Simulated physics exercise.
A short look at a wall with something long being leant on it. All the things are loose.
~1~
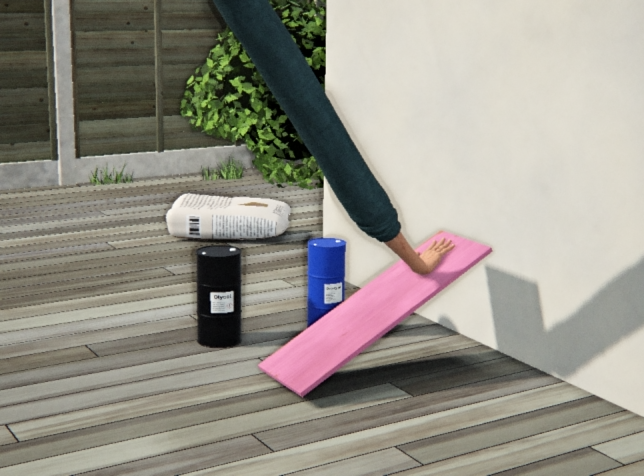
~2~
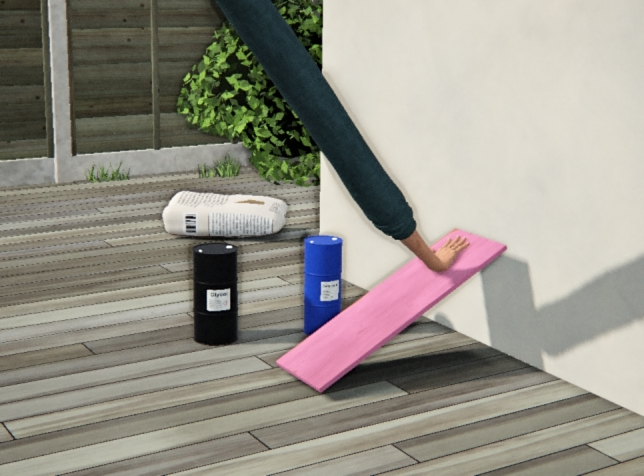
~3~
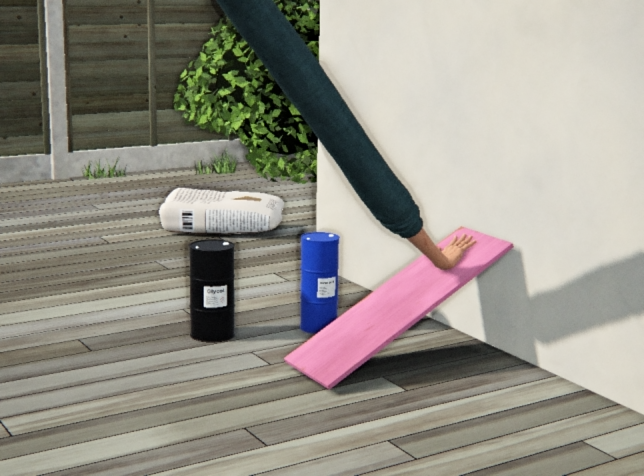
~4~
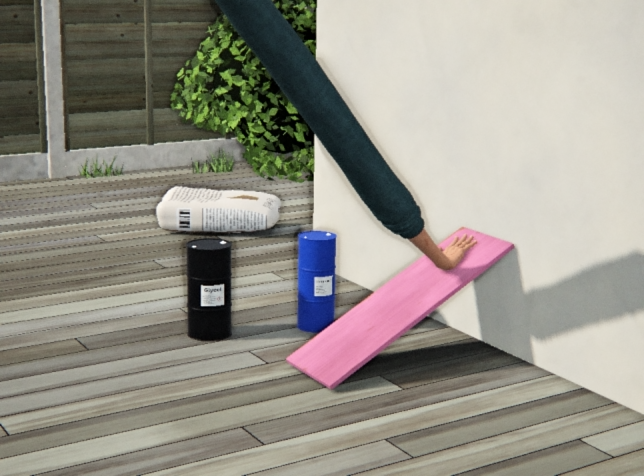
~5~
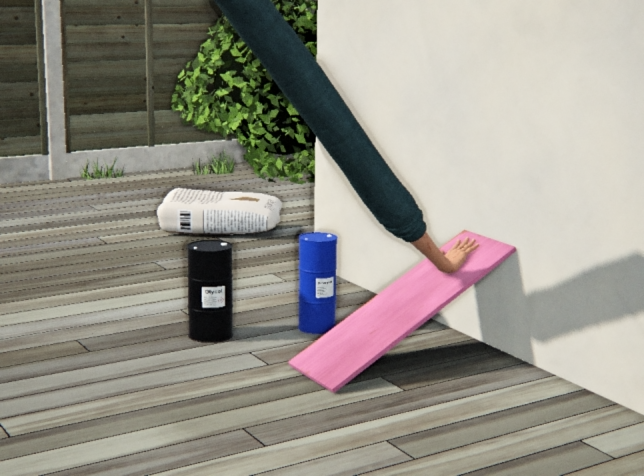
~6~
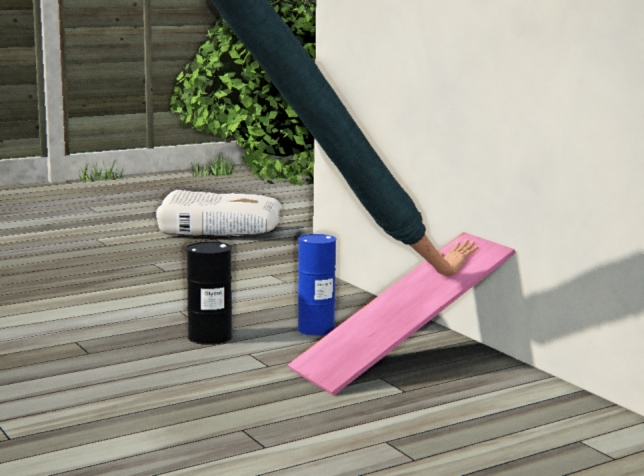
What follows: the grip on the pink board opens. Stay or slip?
As it turns out, it slips out.
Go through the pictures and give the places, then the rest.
In the first frame, not yet at the wall; pink board (376, 308); blue canister (326, 288).
In the second frame, not yet at the wall; pink board (393, 305); blue canister (323, 286).
In the third frame, not yet at the wall; pink board (400, 302); blue canister (319, 283).
In the fourth frame, not yet at the wall; pink board (401, 302); blue canister (317, 281).
In the fifth frame, leant on the wall, still held; pink board (404, 306); blue canister (318, 283).
In the sixth frame, leant on the wall, still held; pink board (403, 308); blue canister (317, 284).
Then, 0.30 s past the last view, pink board 13° lower than it was left near (394, 335).
Then, 0.40 s past the last view, pink board 27° lower than it was left near (390, 362).
Then, 0.50 s past the last view, pink board 29° lower than it was left near (390, 358).
Finally, moved from the start, pink board; the other 2 still in place. Final places as the last picture's camera would see them, pink board near (390, 363). The board gives way.
